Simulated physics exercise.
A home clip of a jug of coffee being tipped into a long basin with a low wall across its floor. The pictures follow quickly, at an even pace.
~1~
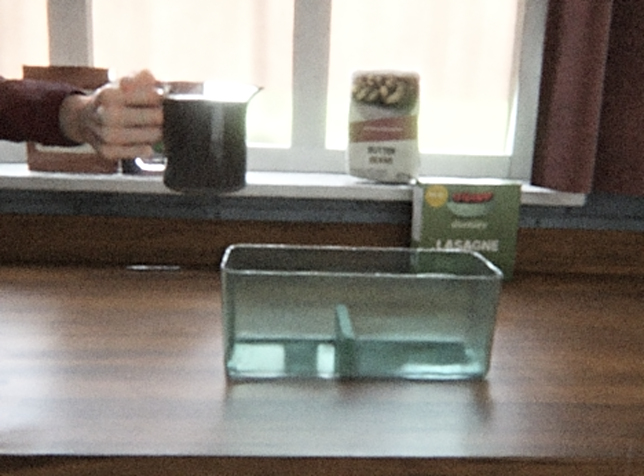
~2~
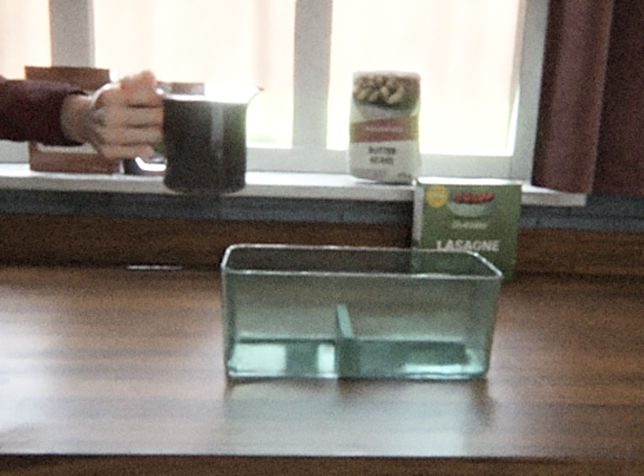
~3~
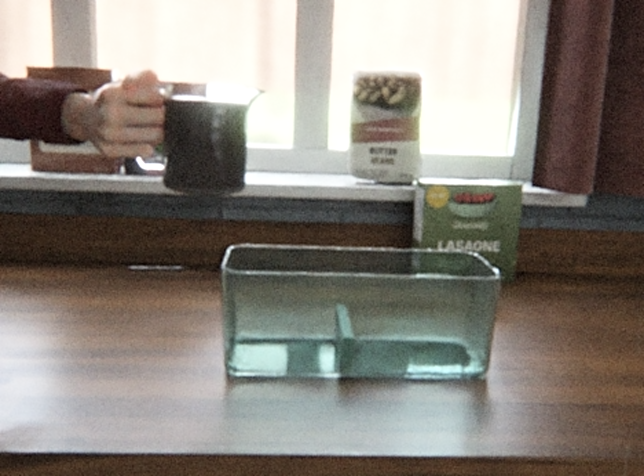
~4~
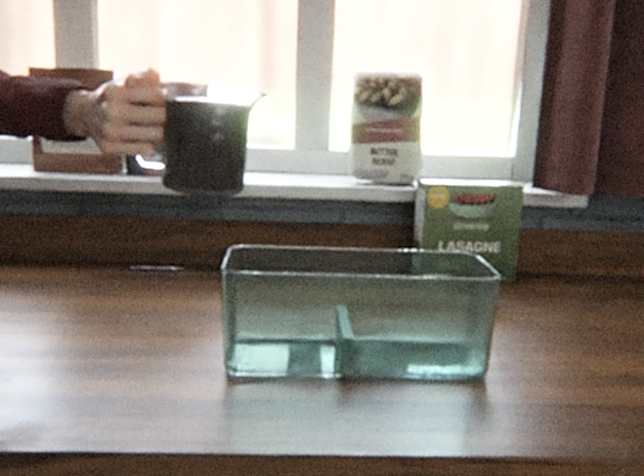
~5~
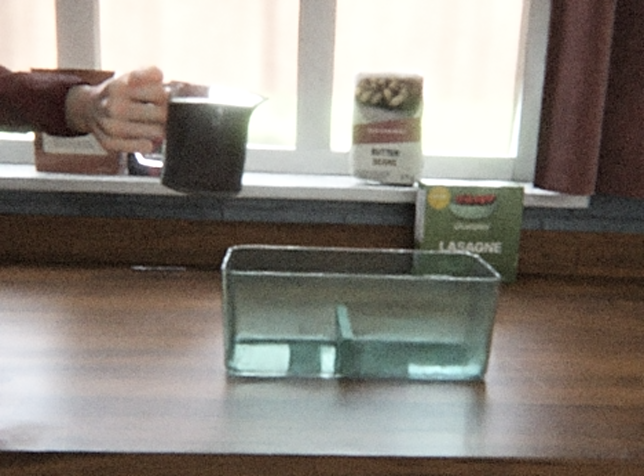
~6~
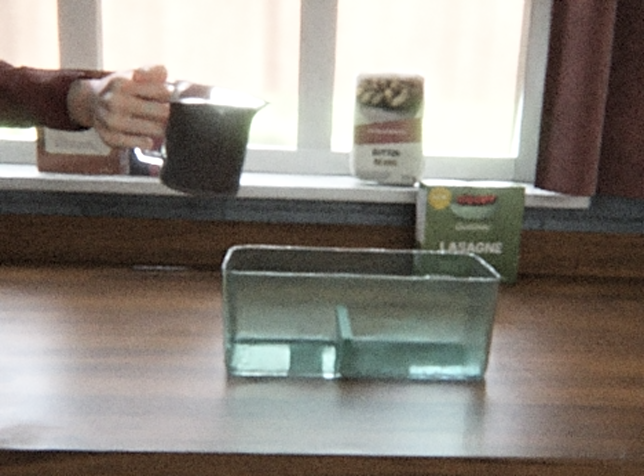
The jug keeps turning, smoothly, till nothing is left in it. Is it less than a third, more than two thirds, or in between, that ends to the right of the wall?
The share right of the wall is under a third.
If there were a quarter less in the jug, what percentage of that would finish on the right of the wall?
About 5 per cent.
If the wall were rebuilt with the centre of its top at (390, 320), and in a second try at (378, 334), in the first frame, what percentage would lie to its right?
Near 0 % and 15 %.
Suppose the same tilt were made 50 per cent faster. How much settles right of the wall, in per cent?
About 10 per cent.
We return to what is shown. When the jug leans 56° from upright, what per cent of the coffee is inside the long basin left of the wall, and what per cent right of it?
Near 5 on the left, 0 on the right.
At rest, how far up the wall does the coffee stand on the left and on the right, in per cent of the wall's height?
Near 70 on the left, 10 on the right.
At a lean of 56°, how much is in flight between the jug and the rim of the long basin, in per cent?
Some 10 per cent.
A moment on, the jug is tipped part way and 87 per cent is still to pour, 3 is left of the wall and 0 right of it.
Next, the jug is tipped on its side and 46 per cent is still to pour, 31 is left of the wall and 5 right of it.
Then the jug is tipped on its side and 12 per cent is still to pour, 73 is left of the wall and 6 right of it.
Later the jug is tipped on its side and 3 per cent is still to pour, 85 is left of the wall and 9 right of it.
At rest 87 per cent lies left of the wall, 9 right of it and 3 outside.
